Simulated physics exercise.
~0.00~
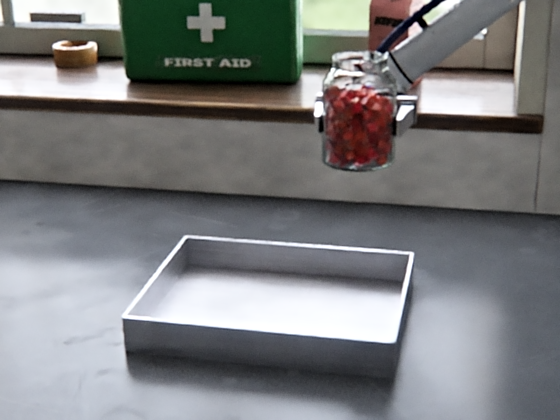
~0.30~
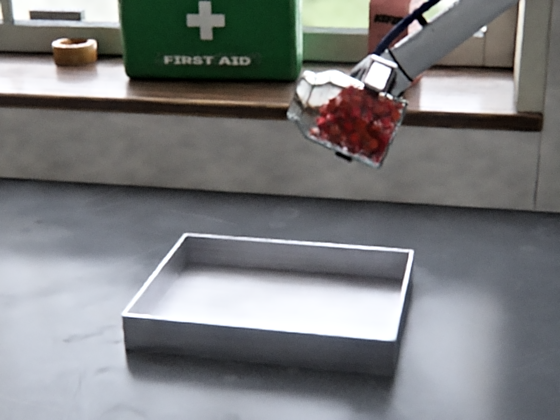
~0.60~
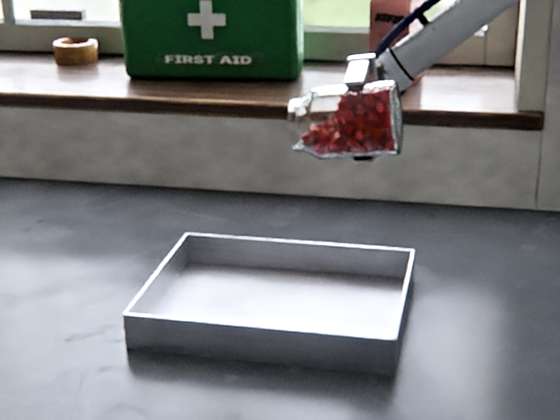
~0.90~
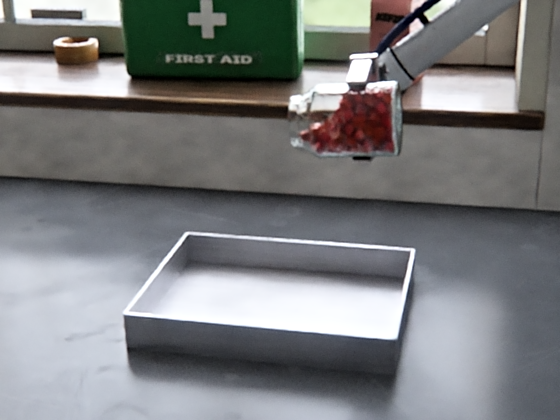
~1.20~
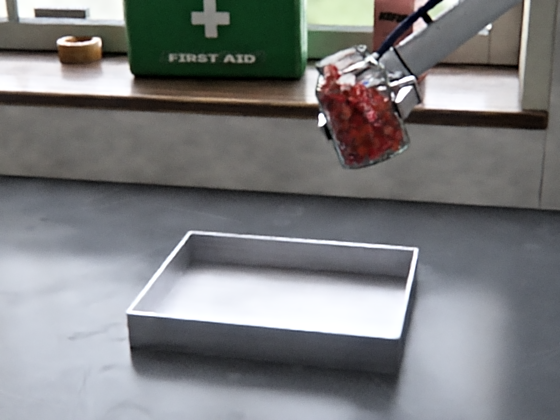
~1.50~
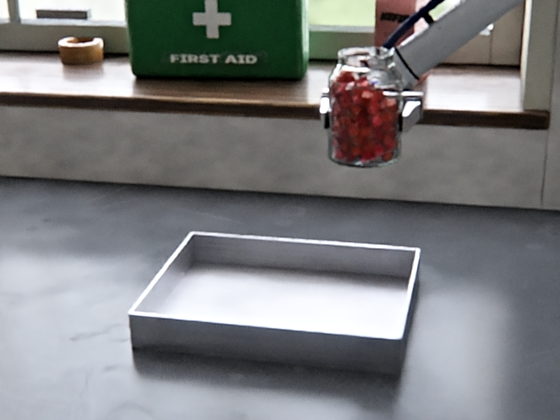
The clip shows a robotic gripper holding a clear jar of small red pieces above an empty shallow tray on a dark table, near a green first aid box. It tips the jar onto its side, pauses, then turns it upright again, with the pieces still inside and the tray empty.
